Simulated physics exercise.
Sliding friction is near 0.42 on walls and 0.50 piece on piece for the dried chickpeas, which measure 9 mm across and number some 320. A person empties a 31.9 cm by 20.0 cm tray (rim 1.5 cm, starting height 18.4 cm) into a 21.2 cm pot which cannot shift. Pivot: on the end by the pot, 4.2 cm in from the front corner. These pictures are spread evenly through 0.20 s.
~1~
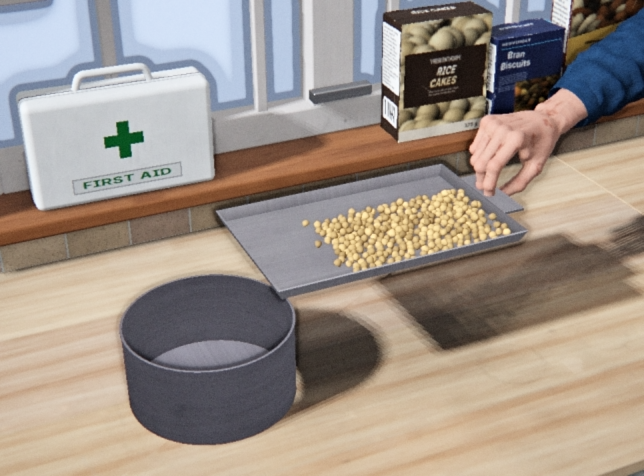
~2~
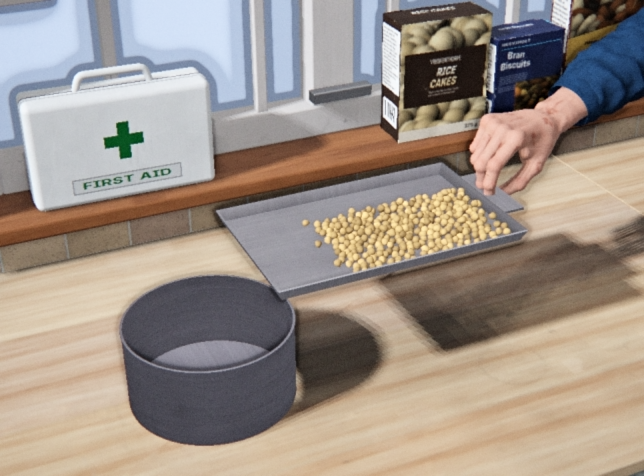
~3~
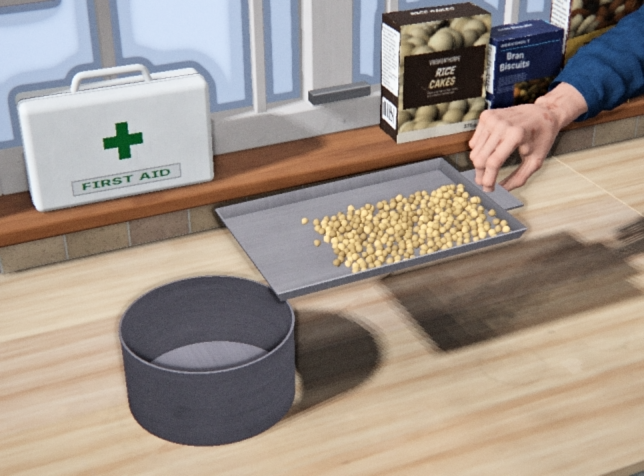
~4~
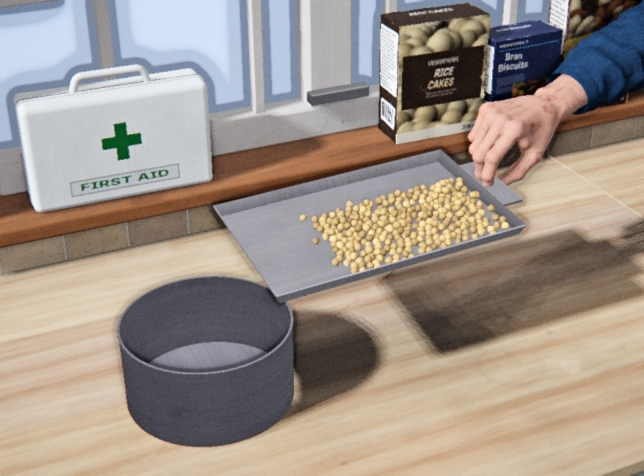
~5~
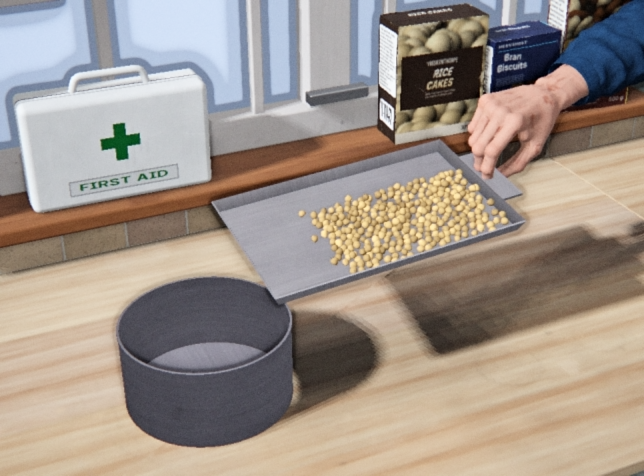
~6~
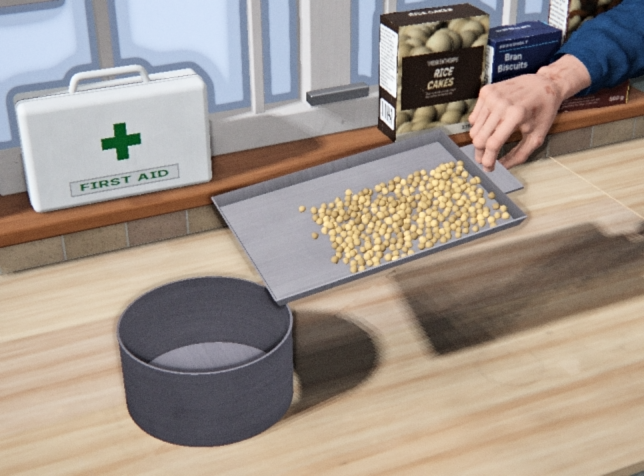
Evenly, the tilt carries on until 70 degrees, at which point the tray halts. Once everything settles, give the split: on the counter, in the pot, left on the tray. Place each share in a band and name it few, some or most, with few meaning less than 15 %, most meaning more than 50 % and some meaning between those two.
In the end: Counter most, pot few, tray few.
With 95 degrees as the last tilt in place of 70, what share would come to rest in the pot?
Near 5 %, then.
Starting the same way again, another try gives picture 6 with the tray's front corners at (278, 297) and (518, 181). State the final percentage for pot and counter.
Pot 15; counter 80.
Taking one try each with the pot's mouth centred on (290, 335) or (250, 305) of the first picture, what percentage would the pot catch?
Roughly 75 and 0 percent.
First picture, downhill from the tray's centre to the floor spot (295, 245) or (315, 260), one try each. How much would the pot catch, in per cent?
Around 65 % for the first direction, around 45 % for the second.
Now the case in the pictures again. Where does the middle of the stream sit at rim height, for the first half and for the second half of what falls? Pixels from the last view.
It passes about (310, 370) first and (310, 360) afterwards.
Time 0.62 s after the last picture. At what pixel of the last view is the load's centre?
(368, 243) or thereabouts.
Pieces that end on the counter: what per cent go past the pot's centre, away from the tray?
Some 20 per cent.
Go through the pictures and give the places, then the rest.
In the first picture, tray tilt 0 degrees, front corners at (282, 287) and (521, 229); middle of the pieces at (404, 229); pot at (208, 319).
In the second picture, tray tilt 1 degrees, front corners at (282, 288) and (521, 229); middle of the pieces at (404, 228).
In the third picture, tray tilt 2 degrees, front corners at (281, 289) and (520, 227); middle of the pieces at (403, 226).
In the fourth picture, tray tilt 5 degrees, front corners at (280, 292) and (519, 224), lowest corner left front; middle of the pieces at (402, 223).
In the fifth picture, tray tilt 8 degrees, front corners at (278, 294) and (519, 219), lowest corner left front; middle of the pieces at (401, 219).
In the sixth picture, tray tilt 11 degrees, front corners at (279, 295) and (520, 215), lowest corner left front; middle of the pieces at (402, 214); pot at (205, 321).
Then, 0.37 s after the last picture, tilt 39 degrees; the tray holds 100 %, the pot 0 %.
Then, 0.62 s after the last picture, tilt 59 degrees; the tray holds 90 %, the pot 0 %.
Then, 0.98 s after the last picture, tilt 70 degrees; the tray holds 25 %, the pot 0 %.
In the end, counter 90 %, pot 5 %, tray 5 %.
